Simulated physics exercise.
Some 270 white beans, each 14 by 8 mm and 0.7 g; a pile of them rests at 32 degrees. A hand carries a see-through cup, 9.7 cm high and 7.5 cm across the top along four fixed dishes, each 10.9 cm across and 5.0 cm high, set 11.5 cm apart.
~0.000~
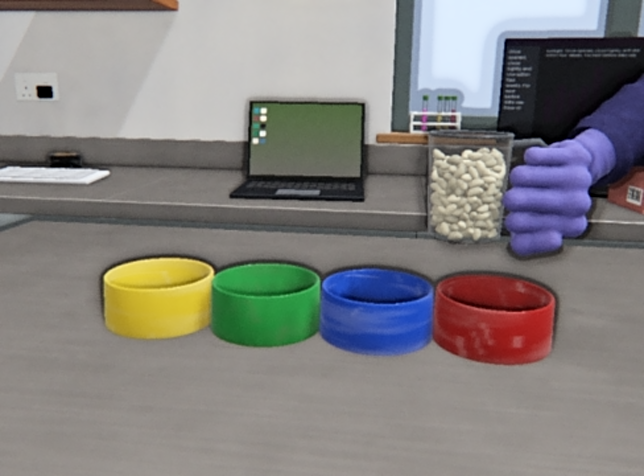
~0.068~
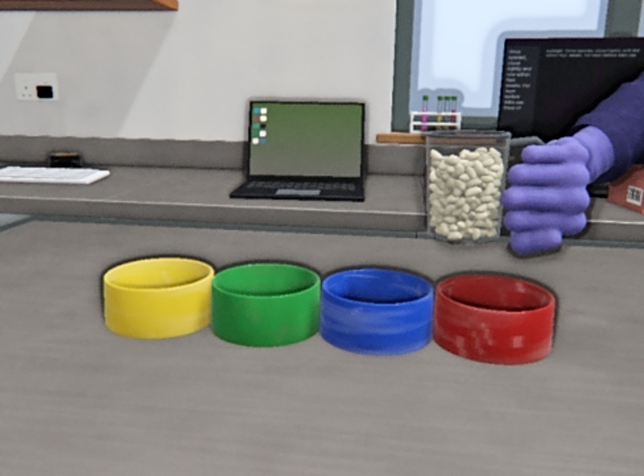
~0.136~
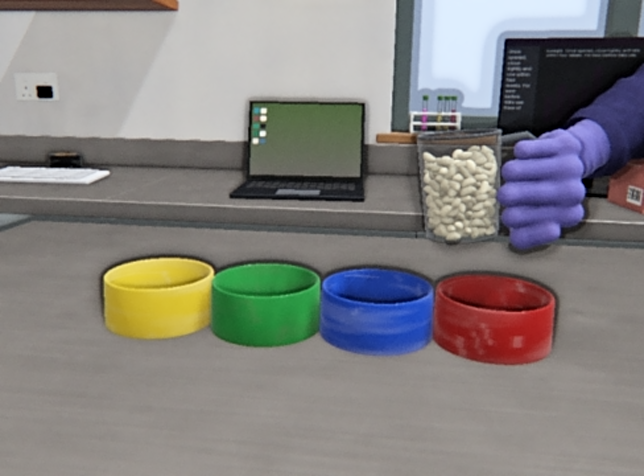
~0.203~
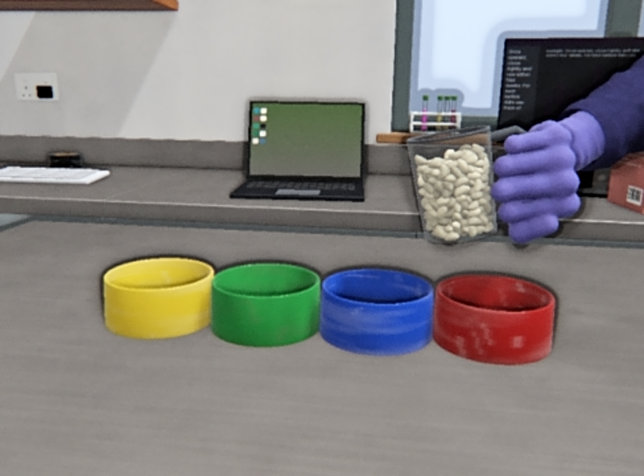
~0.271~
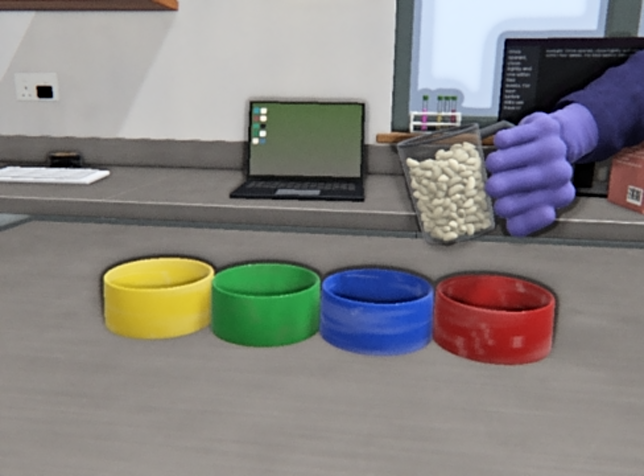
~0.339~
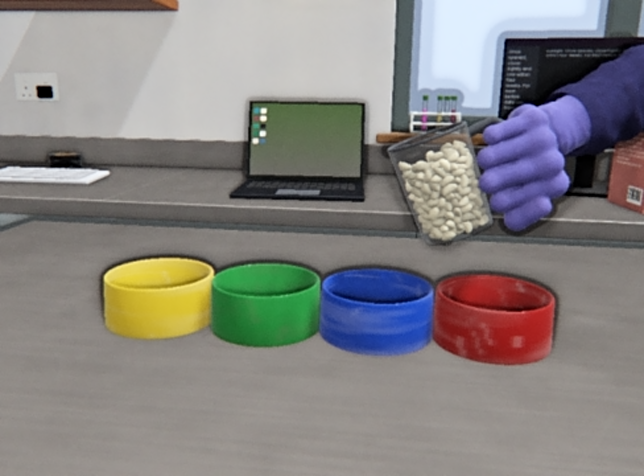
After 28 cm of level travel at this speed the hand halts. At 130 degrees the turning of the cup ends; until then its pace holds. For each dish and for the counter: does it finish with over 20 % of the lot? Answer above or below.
Red below, blue below, green above, yellow below, counter below.
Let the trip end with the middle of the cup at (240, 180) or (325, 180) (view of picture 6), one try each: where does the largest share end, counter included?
The winner: Green; green.
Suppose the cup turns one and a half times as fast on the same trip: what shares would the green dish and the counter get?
Green 80; counter 10.
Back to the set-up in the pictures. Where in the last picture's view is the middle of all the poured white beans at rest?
At about (258, 303).
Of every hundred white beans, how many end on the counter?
Some 0 per cent.
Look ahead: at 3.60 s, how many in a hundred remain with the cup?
Some 0 per cent of the load.
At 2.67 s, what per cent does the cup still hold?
About 0 per cent.
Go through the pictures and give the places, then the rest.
The first frame shows cup at (467, 186), tilt 0 degrees, lip at (430, 133), moved 0.0 cm; middle of the pieces at (462, 197); red dish at (494, 293); blue dish at (377, 286); green dish at (266, 280); yellow dish at (160, 274).
The second frame shows cup at (465, 186), tilt 1 degrees, lip at (427, 134), moved 0.2 cm; middle of the pieces at (461, 197).
The third frame shows cup at (460, 186), tilt 6 degrees, lip at (418, 137), moved 0.6 cm; middle of the pieces at (457, 197).
The fourth frame shows cup at (454, 185), tilt 11 degrees, lip at (408, 141), moved 1.2 cm; middle of the pieces at (452, 197).
The fifth frame shows cup at (448, 185), tilt 16 degrees, lip at (398, 146), moved 1.7 cm; middle of the pieces at (447, 197).
The sixth frame shows cup at (442, 185), tilt 21 degrees, lip at (389, 150), moved 2.3 cm; middle of the pieces at (442, 197); red dish at (494, 293); blue dish at (377, 286); green dish at (266, 280); yellow dish at (160, 274). Its pace works out near 75 degrees a second; the hand travels 8 cm a second.
After 1.74 s, tilt 128 degrees; cup holds 20 %, green 75 %.
After 2.67 s, tilt 130 degrees; cup holds 0 %, green 100 %.
After 3.60 s, tilt 130 degrees; cup holds 0 %, green 100 %.
In the end, at 3.9 s, red 0 %, blue 0 %, green 100 %, yellow 0 %, counter 0 %.
